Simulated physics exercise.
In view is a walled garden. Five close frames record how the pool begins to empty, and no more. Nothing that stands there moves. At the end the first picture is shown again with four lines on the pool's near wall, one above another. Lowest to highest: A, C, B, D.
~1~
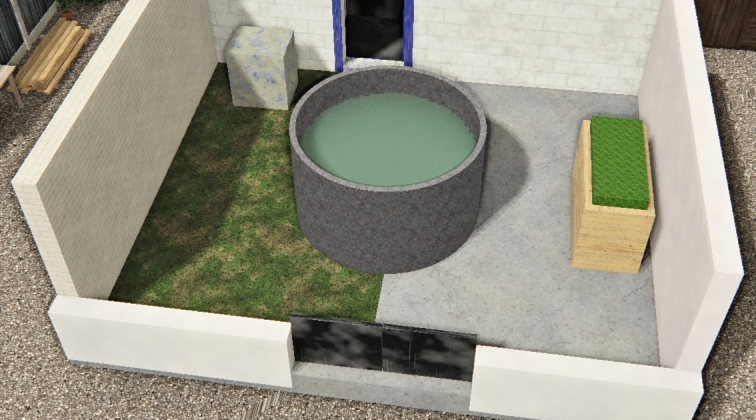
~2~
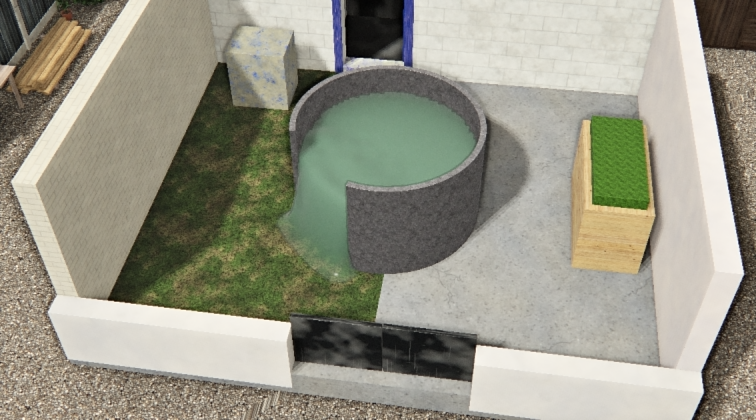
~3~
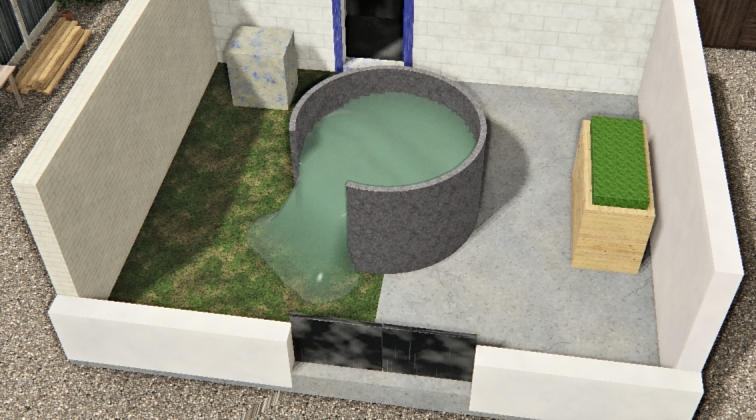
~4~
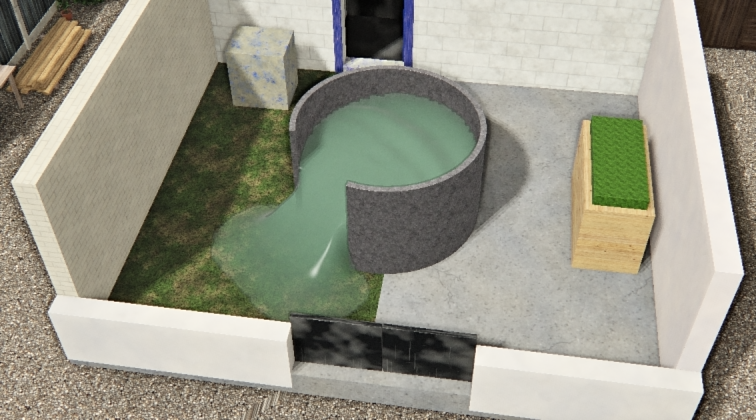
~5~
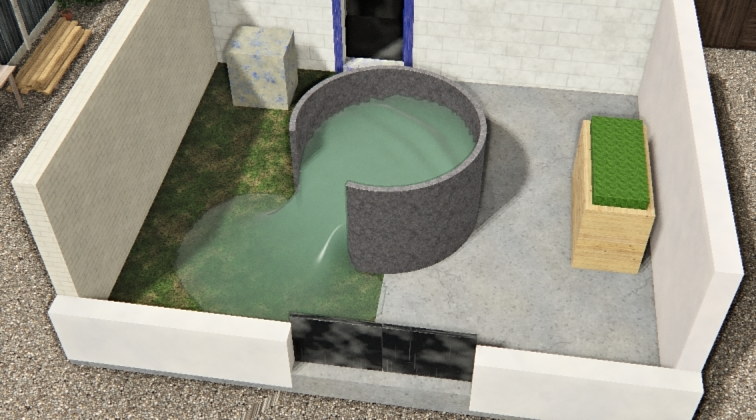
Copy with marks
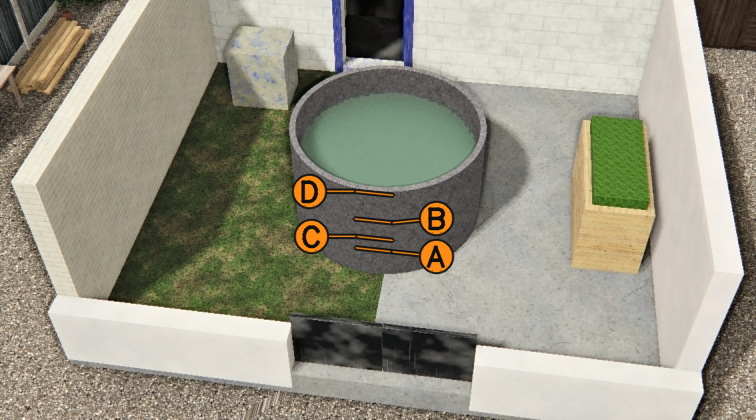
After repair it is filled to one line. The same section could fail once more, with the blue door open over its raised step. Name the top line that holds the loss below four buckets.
It is B.
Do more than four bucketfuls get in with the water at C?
No, that is safe.
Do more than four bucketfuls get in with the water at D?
Yes.
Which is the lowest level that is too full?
That would be D.
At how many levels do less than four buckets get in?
Three.
In orange, A at (374, 249); B at (373, 220); C at (373, 238); D at (373, 193); from the bottom up A, C, B, D.
Choosing A, nothing gets over.
Choosing B, a bucket or two gets in.
Choosing C, nothing gets over.
Choosing D, about 10 bucketfuls get in.
